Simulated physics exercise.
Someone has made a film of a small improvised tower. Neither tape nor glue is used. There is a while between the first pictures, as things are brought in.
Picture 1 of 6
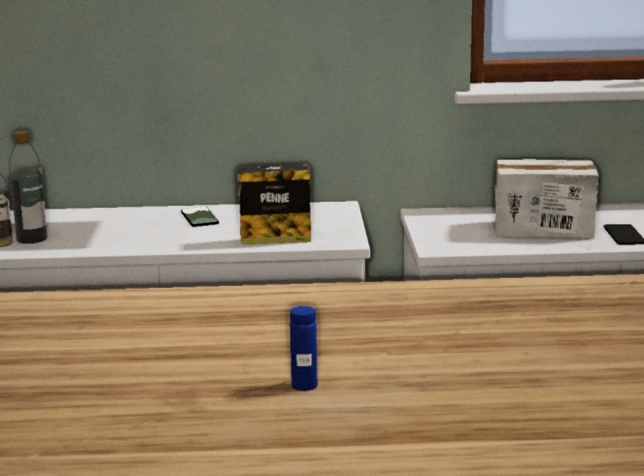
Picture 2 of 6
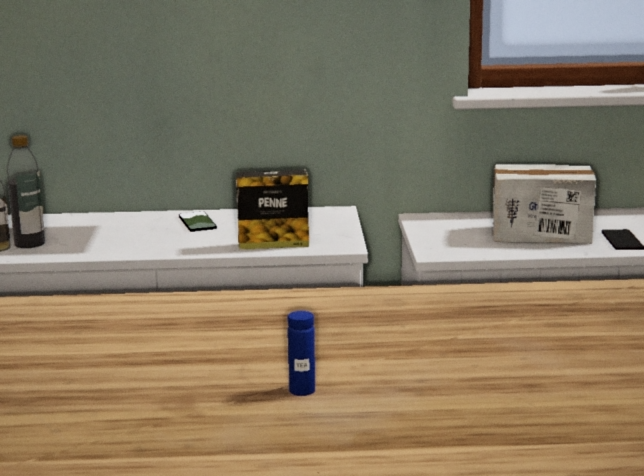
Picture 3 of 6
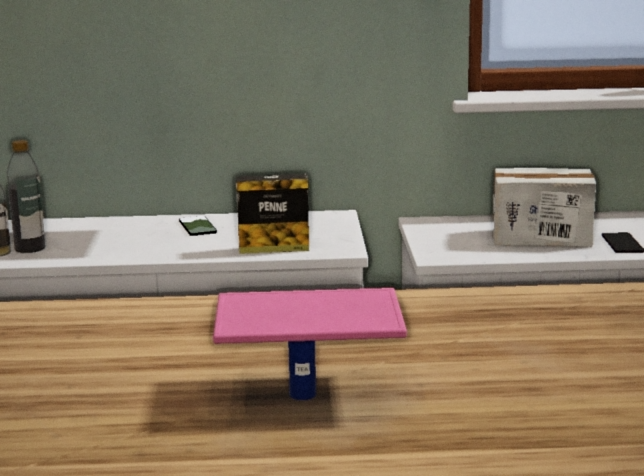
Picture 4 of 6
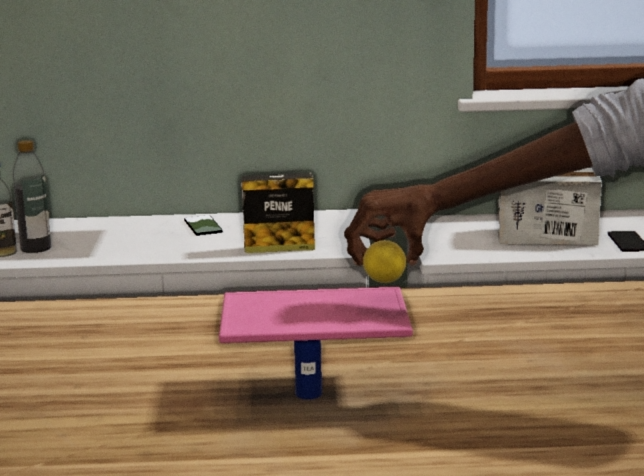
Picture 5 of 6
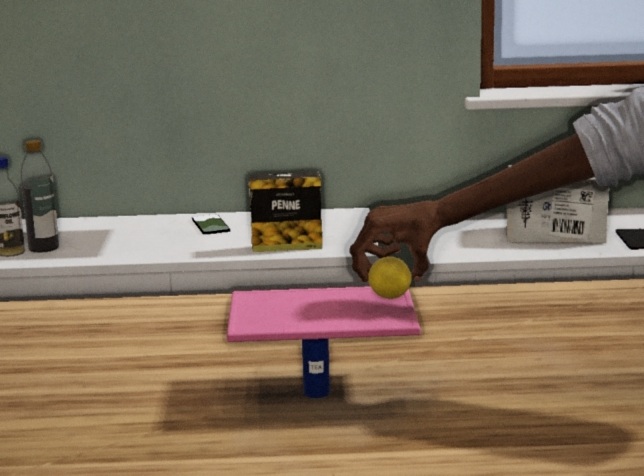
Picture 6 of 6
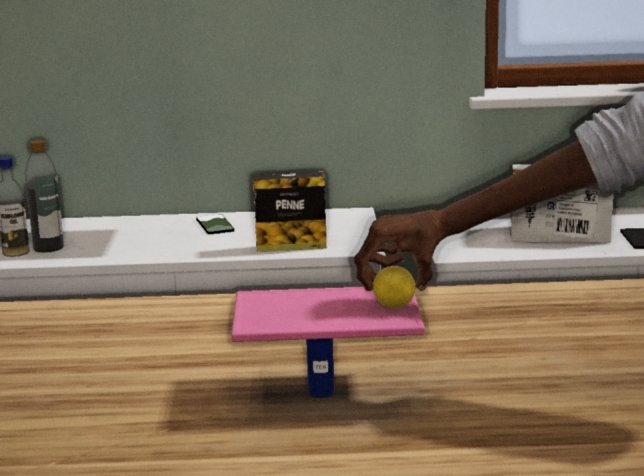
At the start, a small blue cylinder stands alone on a wooden table, with a pasta packet and bottles on the white counters behind. Next, a flat pink lid appears across its top. Then a hand reaches in from the right and lowers a yellow lemon onto the lid's right side.
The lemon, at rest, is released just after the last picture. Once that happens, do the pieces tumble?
The stack does not stand firm.
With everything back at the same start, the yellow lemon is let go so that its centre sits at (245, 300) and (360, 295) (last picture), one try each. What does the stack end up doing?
In the first try it breaks down, then in the second try it breaks down.
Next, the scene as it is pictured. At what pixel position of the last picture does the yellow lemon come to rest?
About (404, 373).
Then, 0.40 s past the last view, yellow lemon now fallen; pink lid rocked 70° from its first pose.
Then, 0.90 s past the last view, pink lid and blue shaker now fallen.
Finally, fallen, pink lid, blue shaker and yellow lemon. Final places as the last picture's camera would see them, yellow lemon near (405, 373). The stack loses its balance.
